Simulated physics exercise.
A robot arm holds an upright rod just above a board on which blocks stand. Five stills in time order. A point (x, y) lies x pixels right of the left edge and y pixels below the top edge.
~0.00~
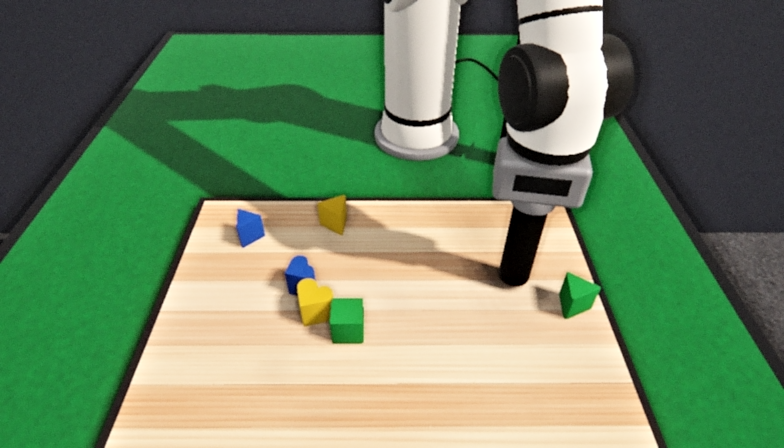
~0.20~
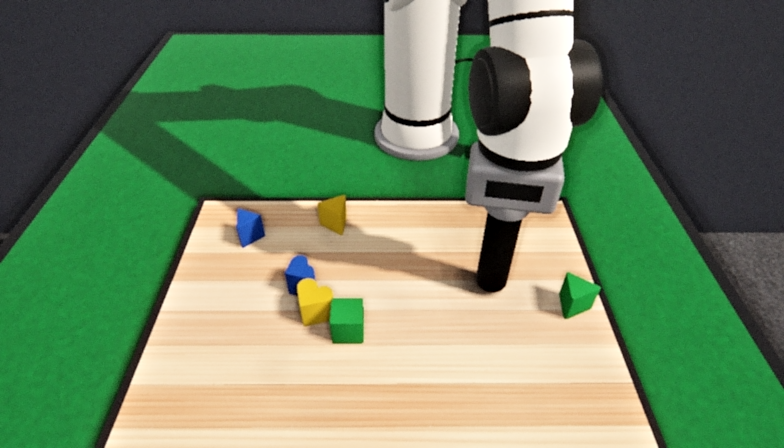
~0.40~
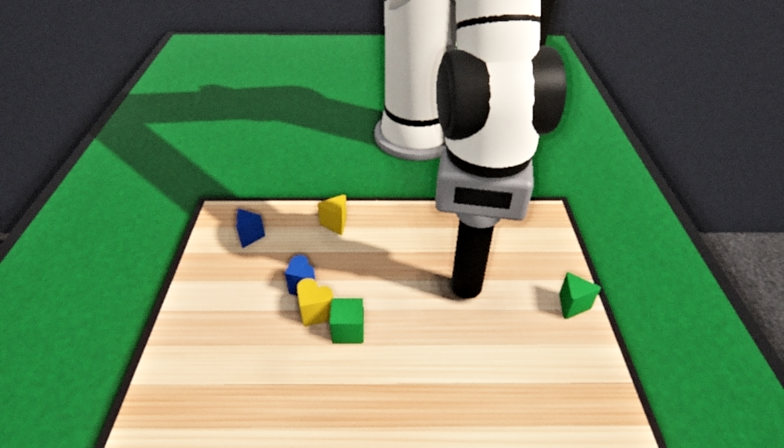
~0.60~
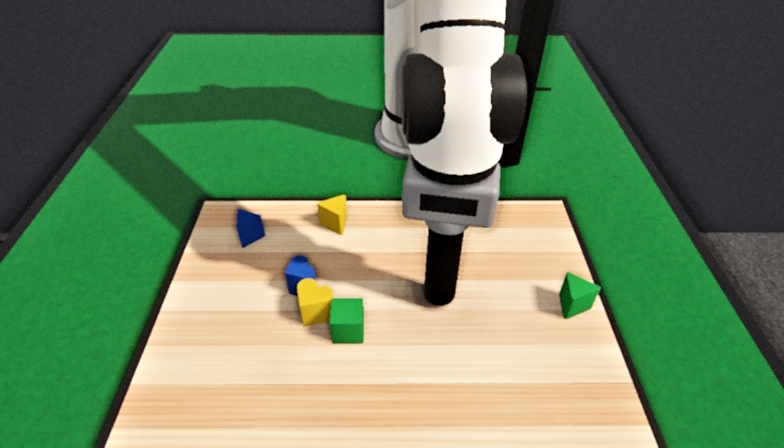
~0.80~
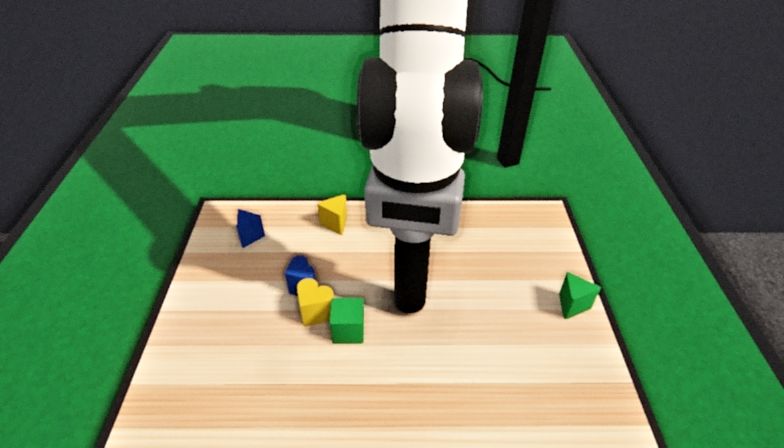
The robot arm moves its black rod left across the board toward the still green cube.
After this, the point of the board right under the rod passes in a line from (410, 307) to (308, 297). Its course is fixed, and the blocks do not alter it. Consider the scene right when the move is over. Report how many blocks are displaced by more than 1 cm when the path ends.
That's two.
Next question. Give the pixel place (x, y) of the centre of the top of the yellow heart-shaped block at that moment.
It ends at (291, 297).
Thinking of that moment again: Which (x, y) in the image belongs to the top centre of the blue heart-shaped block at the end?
Its top middle is near (283, 260).
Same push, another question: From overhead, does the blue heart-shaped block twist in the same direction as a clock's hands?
I'd say yes.
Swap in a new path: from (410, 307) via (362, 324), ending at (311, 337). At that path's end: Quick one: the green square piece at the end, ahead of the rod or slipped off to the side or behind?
It is driven along in front.
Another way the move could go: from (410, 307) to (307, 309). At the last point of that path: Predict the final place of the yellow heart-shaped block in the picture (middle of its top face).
At the end it should sit near (266, 295).
On the path given first. One third of the way, rod at (374, 298); nothing pushed yet.
Two thirds of the way, rod at (340, 295); yellow heart-shaped block at (308, 293).
At the end, rod at (307, 291); blue heart-shaped block at (283, 260), turned 25° clockwise; yellow heart-shaped block at (291, 297), turned 15° anticlockwise; green square piece not moved.
